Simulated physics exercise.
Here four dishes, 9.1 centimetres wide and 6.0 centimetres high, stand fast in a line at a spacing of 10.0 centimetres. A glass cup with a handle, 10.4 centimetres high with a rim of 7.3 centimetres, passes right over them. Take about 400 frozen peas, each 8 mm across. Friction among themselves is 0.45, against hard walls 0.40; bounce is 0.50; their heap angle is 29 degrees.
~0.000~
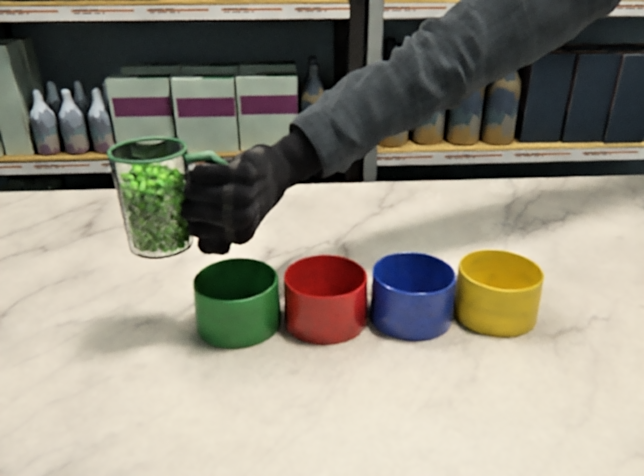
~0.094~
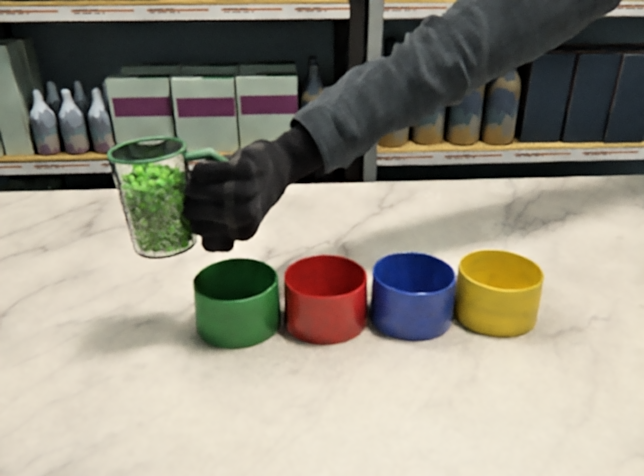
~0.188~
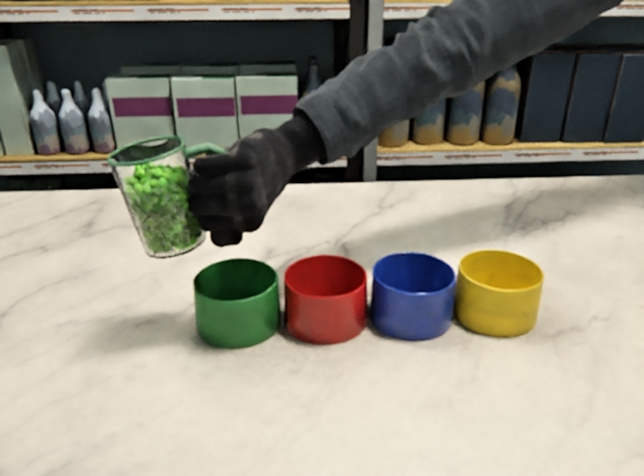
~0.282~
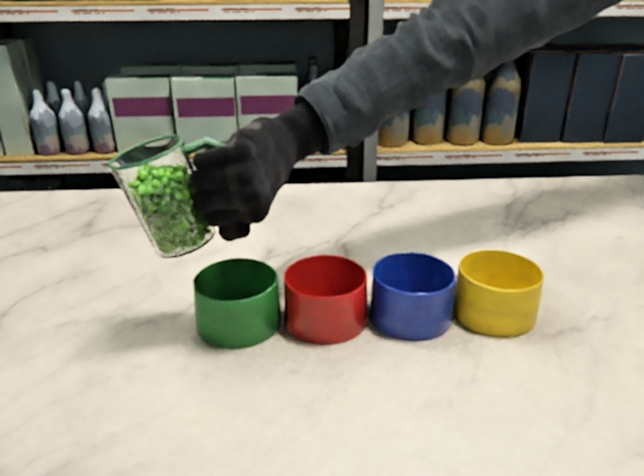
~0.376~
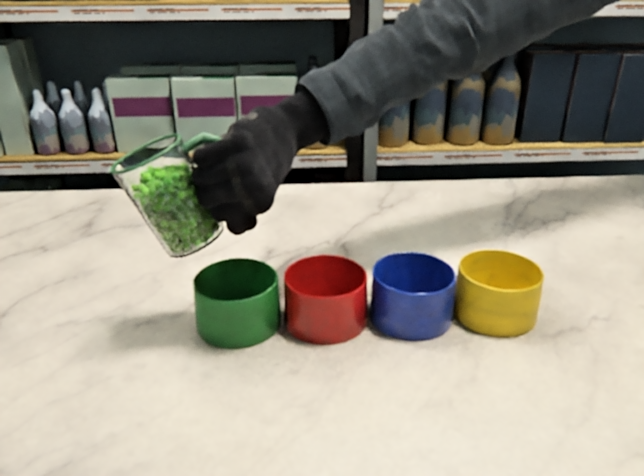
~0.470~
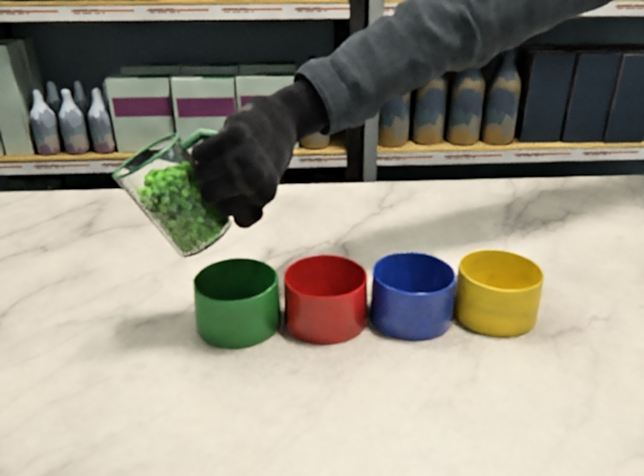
At first, a black-gloved hand holds a clear cup of green peas upright above and left of green, red, blue and yellow dishes lined up on a marble counter. The hand then steadily tilts the cup leftward while shifting it slightly right, and the peas lean along inside it.
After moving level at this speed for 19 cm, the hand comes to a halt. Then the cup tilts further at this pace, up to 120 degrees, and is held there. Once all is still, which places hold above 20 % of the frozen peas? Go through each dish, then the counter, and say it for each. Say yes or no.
Red: No, blue: No, green: Yes, yellow: No, counter: Yes.
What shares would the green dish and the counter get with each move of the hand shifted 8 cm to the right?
Shares - green 80 / counter 20.
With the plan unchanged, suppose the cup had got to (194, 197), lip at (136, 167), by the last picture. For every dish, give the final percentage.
It'd finish with red at 40, blue at 0, green at 40 and yellow at 0.
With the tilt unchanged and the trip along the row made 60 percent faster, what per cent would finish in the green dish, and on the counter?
The shares would then be green 100 and counter 0.
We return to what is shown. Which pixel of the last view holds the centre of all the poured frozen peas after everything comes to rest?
Close to pixel (186, 321).
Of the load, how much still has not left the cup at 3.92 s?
Estimate: Some 0 %.
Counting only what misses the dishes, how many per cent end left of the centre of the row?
Roughly 100 per cent of them.
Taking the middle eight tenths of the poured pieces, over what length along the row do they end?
17 centimetres.
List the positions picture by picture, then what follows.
The first frame shows cup at (155, 198), tilt 0 degrees, lip at (110, 151), moved 0.0 cm; middle of the pieces at (157, 208); green dish at (236, 279); red dish at (326, 276); blue dish at (414, 272); yellow dish at (501, 269).
The second frame shows cup at (157, 198), tilt 3 degrees, lip at (110, 152), moved 0.2 cm; middle of the pieces at (160, 207).
The third frame shows cup at (162, 198), tilt 9 degrees, lip at (110, 157), moved 0.7 cm; middle of the pieces at (165, 207).
The fourth frame shows cup at (167, 198), tilt 15 degrees, lip at (111, 162), moved 1.2 cm; middle of the pieces at (171, 207).
The fifth frame shows cup at (172, 198), tilt 22 degrees, lip at (113, 167), moved 1.7 cm; middle of the pieces at (177, 206).
The sixth frame shows cup at (177, 198), tilt 28 degrees, lip at (116, 173), moved 2.2 cm; middle of the pieces at (183, 205); green dish at (236, 279); red dish at (326, 276); blue dish at (414, 272); yellow dish at (501, 269). The cup turns about 70 degrees a second and travels 5 cm a second.
After 1.95 s, tilt 120 degrees; cup holds 20 %, green 25 %.
After 2.94 s, tilt 120 degrees; cup holds 0 %, green 40 %.
After 3.92 s, tilt 120 degrees; cup holds 0 %, green 40 %.
In the end, at 4.2 s, red 0 %, blue 0 %, green 40 %, yellow 0 %, counter 60 %.
